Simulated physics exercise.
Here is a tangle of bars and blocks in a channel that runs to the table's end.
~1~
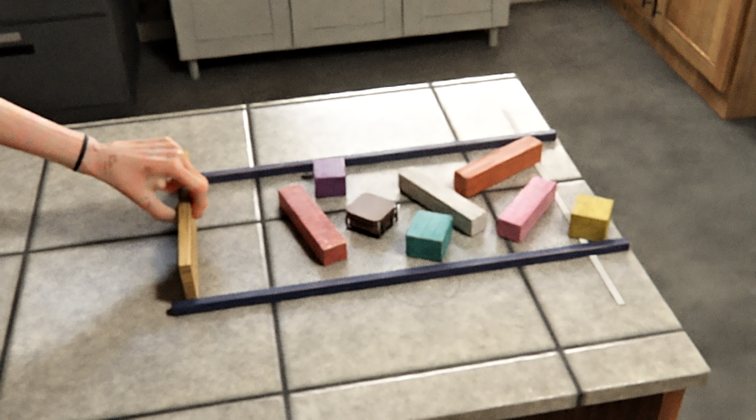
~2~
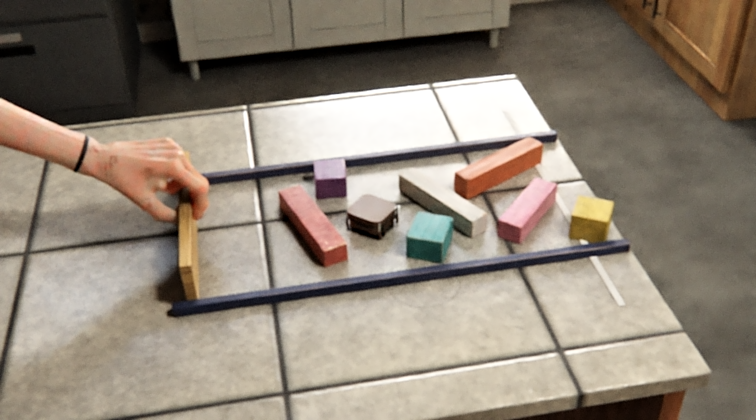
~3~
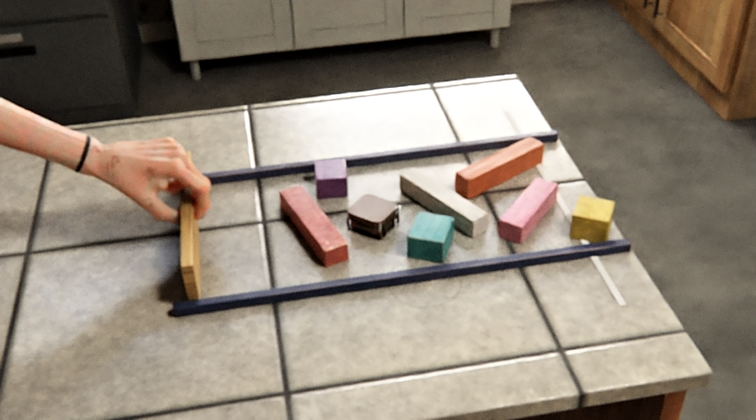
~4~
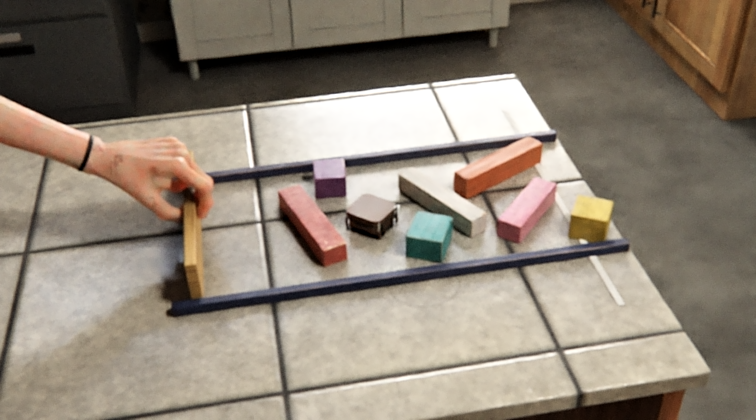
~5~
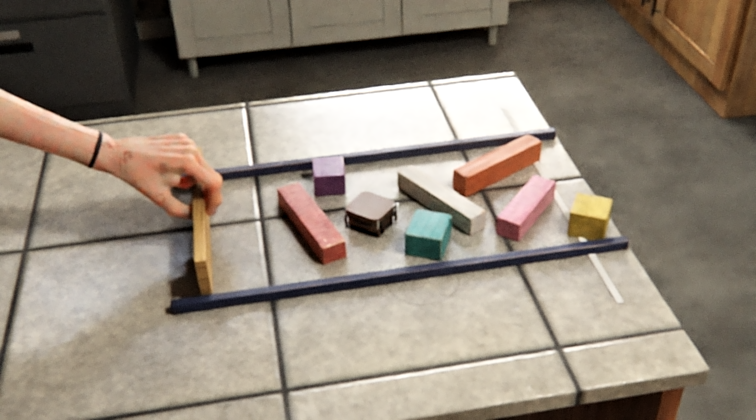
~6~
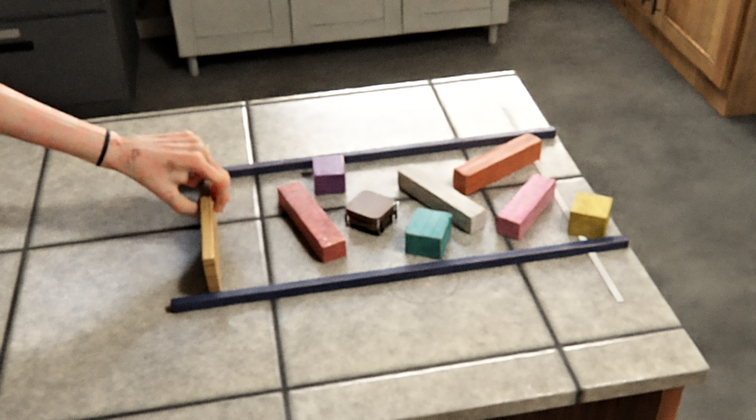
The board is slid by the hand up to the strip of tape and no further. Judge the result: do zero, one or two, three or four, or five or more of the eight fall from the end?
A lot - five plus.
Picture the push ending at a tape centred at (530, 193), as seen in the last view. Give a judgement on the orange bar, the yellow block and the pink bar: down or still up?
One by one: The orange bar topples, the yellow block topples, the pink bar topples.
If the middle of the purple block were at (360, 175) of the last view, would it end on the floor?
Result: The purple block remains aboard.
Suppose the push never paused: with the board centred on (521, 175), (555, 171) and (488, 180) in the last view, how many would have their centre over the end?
First 3, then 6, then 2.
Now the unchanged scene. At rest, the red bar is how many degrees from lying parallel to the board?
Somewhere near 0 degrees, I'd say.
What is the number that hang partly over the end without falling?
The answer comes to 1.
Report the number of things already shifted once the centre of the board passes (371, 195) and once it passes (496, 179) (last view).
Tally: First 5; then 8.
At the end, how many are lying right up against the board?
2 in contact.
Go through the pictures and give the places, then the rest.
The first frame shows yellow block (591, 219); pink bar (527, 208); orange bar (499, 166); board (188, 222); tape (554, 193).
The second frame shows pink bar (528, 210); board (188, 223).
The third frame shows orange bar (500, 167); turquoise block (431, 237).
The fourth frame shows yellow block (591, 219); red bar (311, 224).
The fifth frame shows pink bar (527, 207); white bar (440, 199).
The sixth frame shows yellow block (590, 216); pink bar (527, 206); orange bar (498, 164); board (209, 216); tape (554, 190).
Soon after, none off yet; yellow block at rest near (590, 216); pink bar at rest near (527, 206); orange bar at rest near (498, 164).
Then, none off yet; yellow block at rest near (590, 216); pink bar moving near (539, 207); orange bar moved a little near (515, 156).
Further on, one off so far; yellow block falling near (648, 303); pink bar moved about its own width near (619, 209); orange bar tipped a little near (577, 138).
At rest, the number that fall off is five or more; fallen, brown case, turquoise block, white bar, orange bar, pink bar and yellow block.
